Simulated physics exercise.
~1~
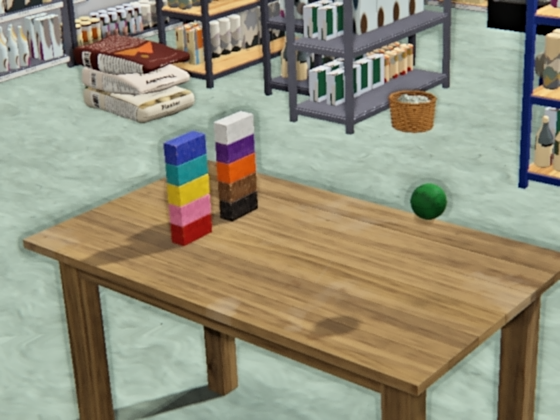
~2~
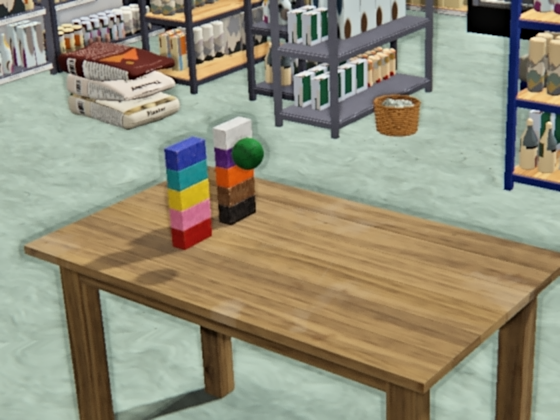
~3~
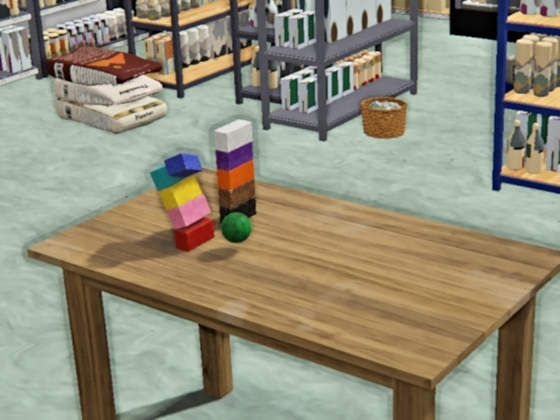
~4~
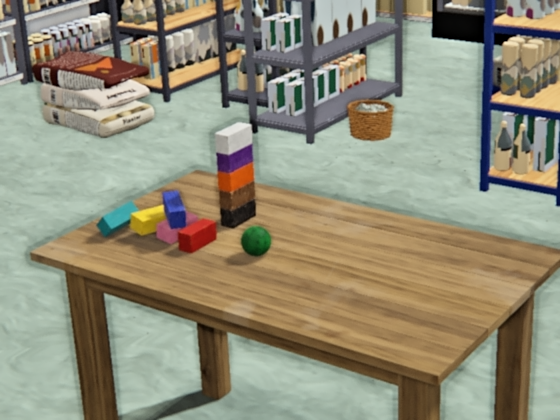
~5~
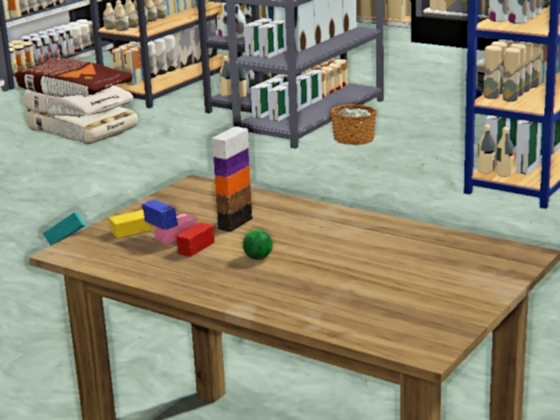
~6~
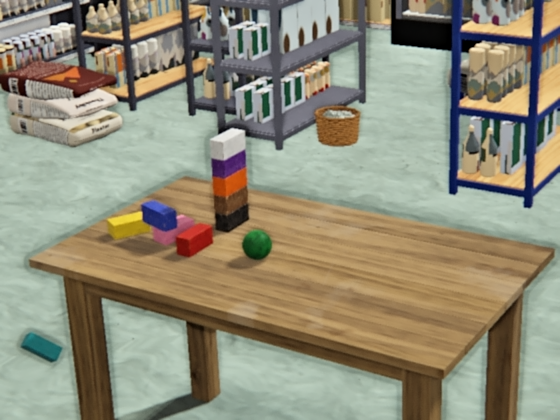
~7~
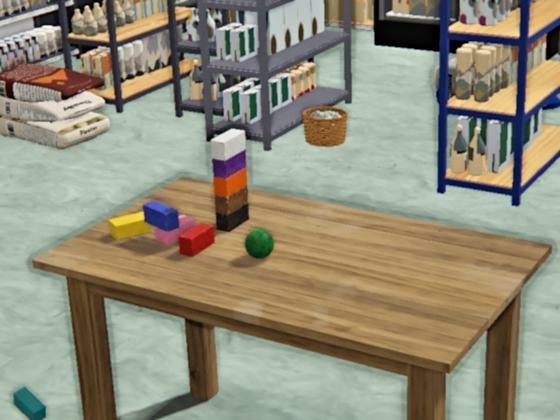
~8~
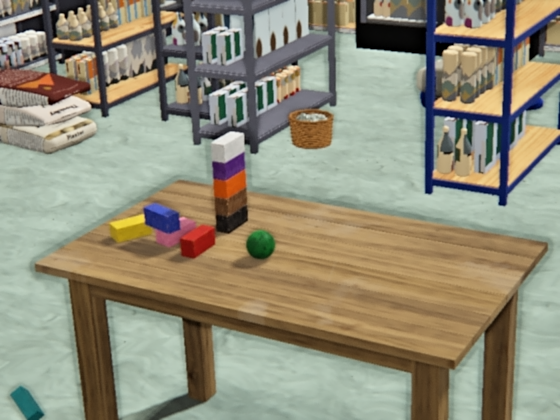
A green ball flew in from the right and struck the left of two block stacks on a wooden table, toppling all but its bottom red block; the turquoise one tumbled to the floor, while the other stack stayed standing.
